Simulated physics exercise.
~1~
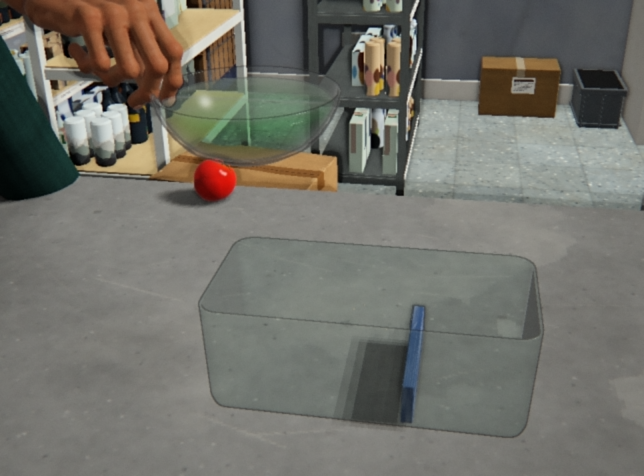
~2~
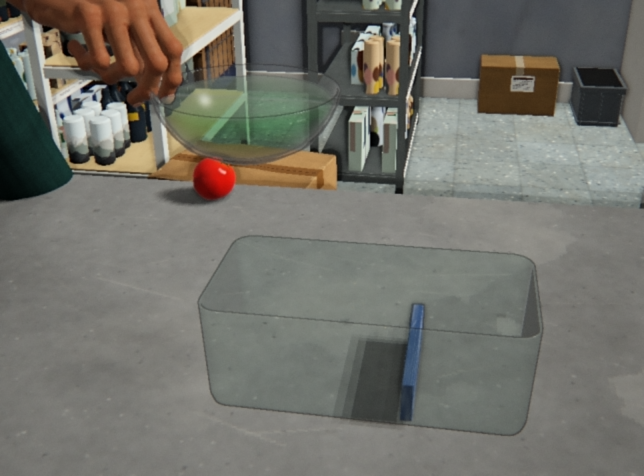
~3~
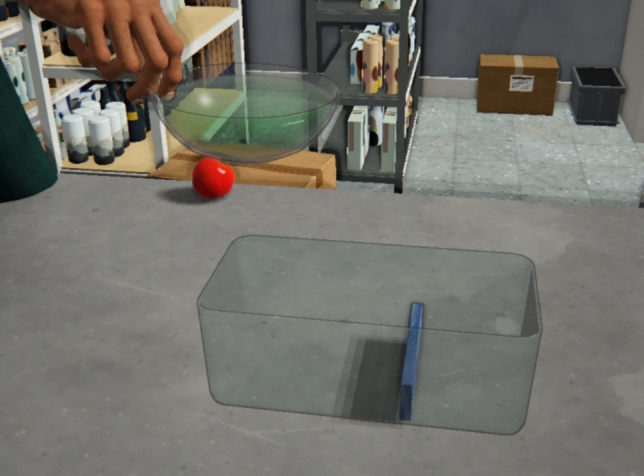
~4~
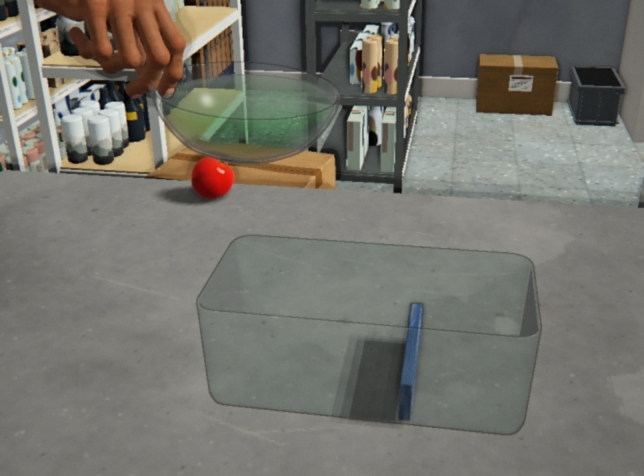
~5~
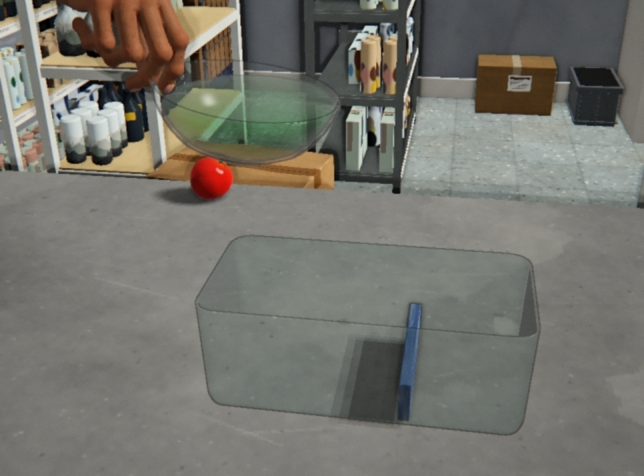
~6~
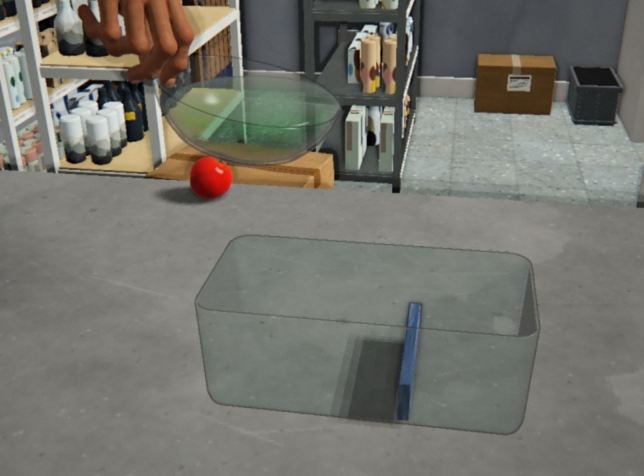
The footage shows a hand at the upper left slowly tilting a clear, shallow bowl of greenish liquid rightward above a gray surface, while a red ball and a transparent basin with a low blue divider stay still.
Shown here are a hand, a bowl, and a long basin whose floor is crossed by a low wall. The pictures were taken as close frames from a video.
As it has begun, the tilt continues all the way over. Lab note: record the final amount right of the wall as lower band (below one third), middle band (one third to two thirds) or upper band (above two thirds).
Recorded: Middle band.
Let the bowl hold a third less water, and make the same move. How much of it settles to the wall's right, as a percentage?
It comes to near 20 per cent.
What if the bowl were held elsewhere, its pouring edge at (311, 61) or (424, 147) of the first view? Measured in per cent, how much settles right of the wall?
Roughly 20 in a hundred the first time and 90 in a hundred the second.
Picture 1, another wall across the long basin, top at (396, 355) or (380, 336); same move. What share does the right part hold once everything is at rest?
Roughly 60 per cent first and roughly 80 per cent second.
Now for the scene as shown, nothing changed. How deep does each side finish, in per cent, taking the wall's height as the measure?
Close to 30 for the left and 50 for the right.
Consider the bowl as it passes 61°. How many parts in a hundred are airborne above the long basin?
Roughly 35 percent.
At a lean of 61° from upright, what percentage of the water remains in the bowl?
About 25 per cent.
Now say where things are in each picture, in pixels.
In the first picture, it leans 0°; its right rim is at (339, 96); the water meets the walls at (166, 94) and (335, 101); the long basin's rim runs from (218, 272) to (538, 298); the wall's top is at (414, 345).
In the second picture, it leans 1°; its right rim is at (338, 95); the water meets the walls at (165, 93) and (335, 101).
In the third picture, it leans 2°; its right rim is at (338, 98); the water meets the walls at (166, 92) and (334, 102).
In the fourth picture, it leans 5°; its right rim is at (339, 102); the water meets the walls at (167, 91) and (335, 103).
In the fifth picture, it leans 8°; its right rim is at (338, 108); the water meets the walls at (168, 92) and (337, 103).
In the sixth picture, it leans 13°; its right rim is at (339, 115); the water meets the walls at (173, 93) and (336, 106); 2 per cent is over the edge.
A moment on, the bowl is tipped part way and 24 per cent is still to pour, 15 is left of the wall and 25 right of it.
Next, the bowl is tipped on its side and 0 per cent is still to pour, 51 is left of the wall and 46 right of it.
Then the bowl is tipped right over and 0 per cent is still to pour, 52 is left of the wall and 47 right of it.
Later the bowl is tipped right over and 0 per cent is still to pour, 52 is left of the wall and 47 right of it.
At rest 52 per cent lies left of the wall, 47 right of it and 1 outside.
